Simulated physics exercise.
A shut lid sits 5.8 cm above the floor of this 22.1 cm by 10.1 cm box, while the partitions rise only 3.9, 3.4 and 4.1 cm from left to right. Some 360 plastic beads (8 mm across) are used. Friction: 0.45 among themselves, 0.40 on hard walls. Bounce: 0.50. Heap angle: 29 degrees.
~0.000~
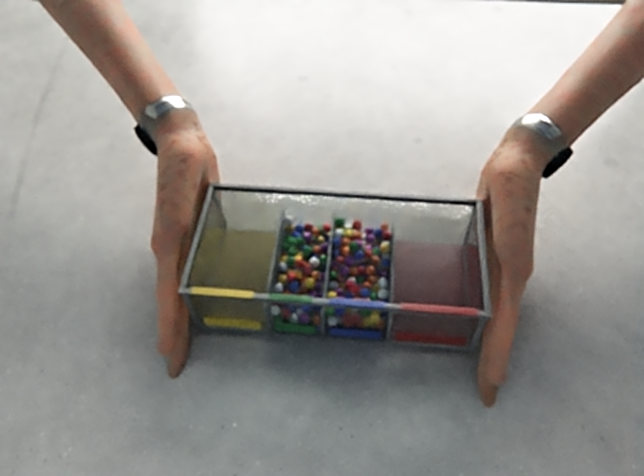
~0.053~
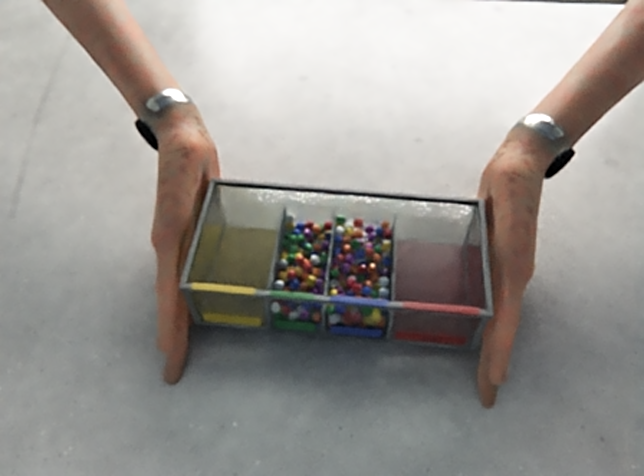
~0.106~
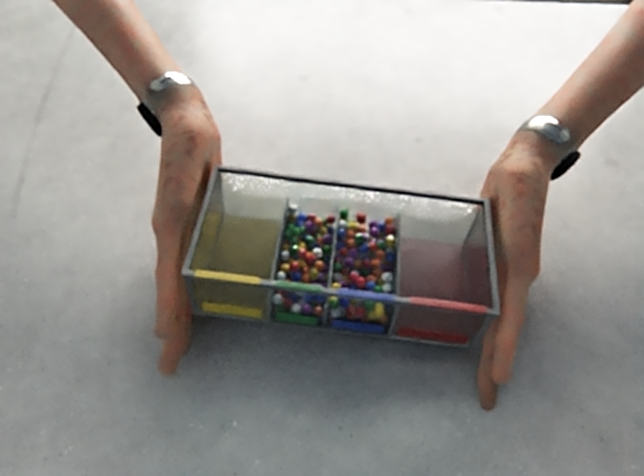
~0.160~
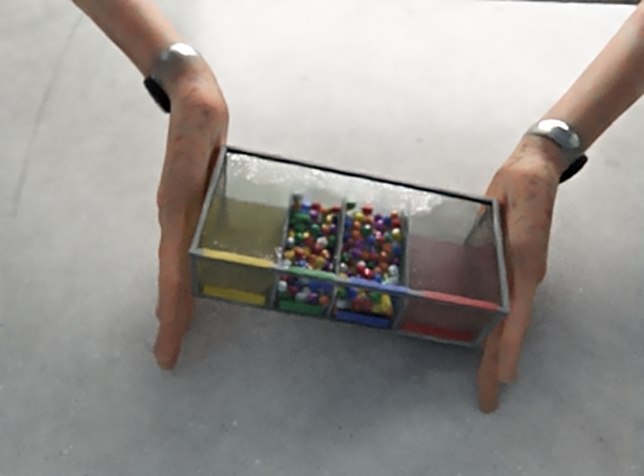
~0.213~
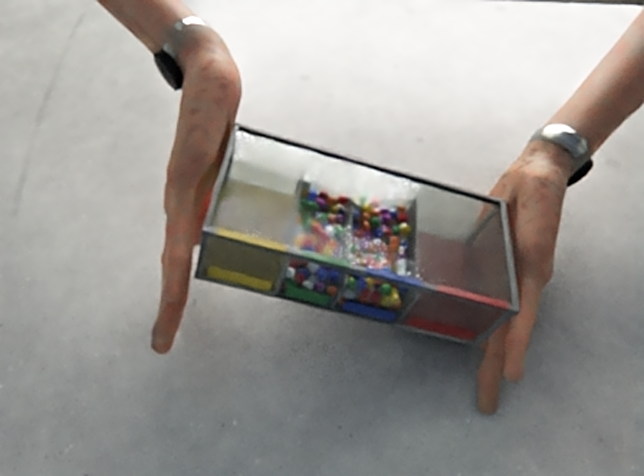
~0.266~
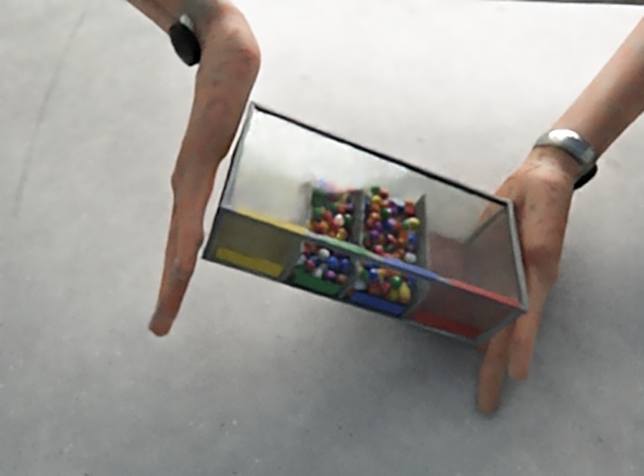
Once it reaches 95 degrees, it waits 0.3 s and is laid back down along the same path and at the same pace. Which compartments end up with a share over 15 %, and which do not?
Result: Red: Passes the mark. Blue: Passes the mark. Green: Misses the mark. Yellow: Misses the mark.
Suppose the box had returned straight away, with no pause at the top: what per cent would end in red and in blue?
That would leave red with 30 percent and blue with 65 percent.
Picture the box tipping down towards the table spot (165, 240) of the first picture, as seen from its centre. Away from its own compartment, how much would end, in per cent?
The share would be about 70 percent.
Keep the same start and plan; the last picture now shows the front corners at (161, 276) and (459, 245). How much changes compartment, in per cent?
Then roughly 65 per cent.
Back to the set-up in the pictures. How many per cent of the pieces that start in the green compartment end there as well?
That compartment keeps close to 20 per cent of its own pieces.
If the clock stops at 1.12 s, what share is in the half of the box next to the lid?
60 %.
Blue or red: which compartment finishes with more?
The blue compartment ends up with more.
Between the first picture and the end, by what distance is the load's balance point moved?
3.5 cm, roughly.
After 1.12 s, tilt 95 degrees; red 20 %, blue 70 %, green 10 %.
Then, at 1.70 s, tilt 48 degrees; red 25 %, blue 70 %, green 5 %.
After 2.32 s, tilt 0 degrees; red 25 %, blue 70 %, green 5 %.
By 2.8 s all is still; red 25 %, blue 70 %, green 5 %, yellow 0 %.
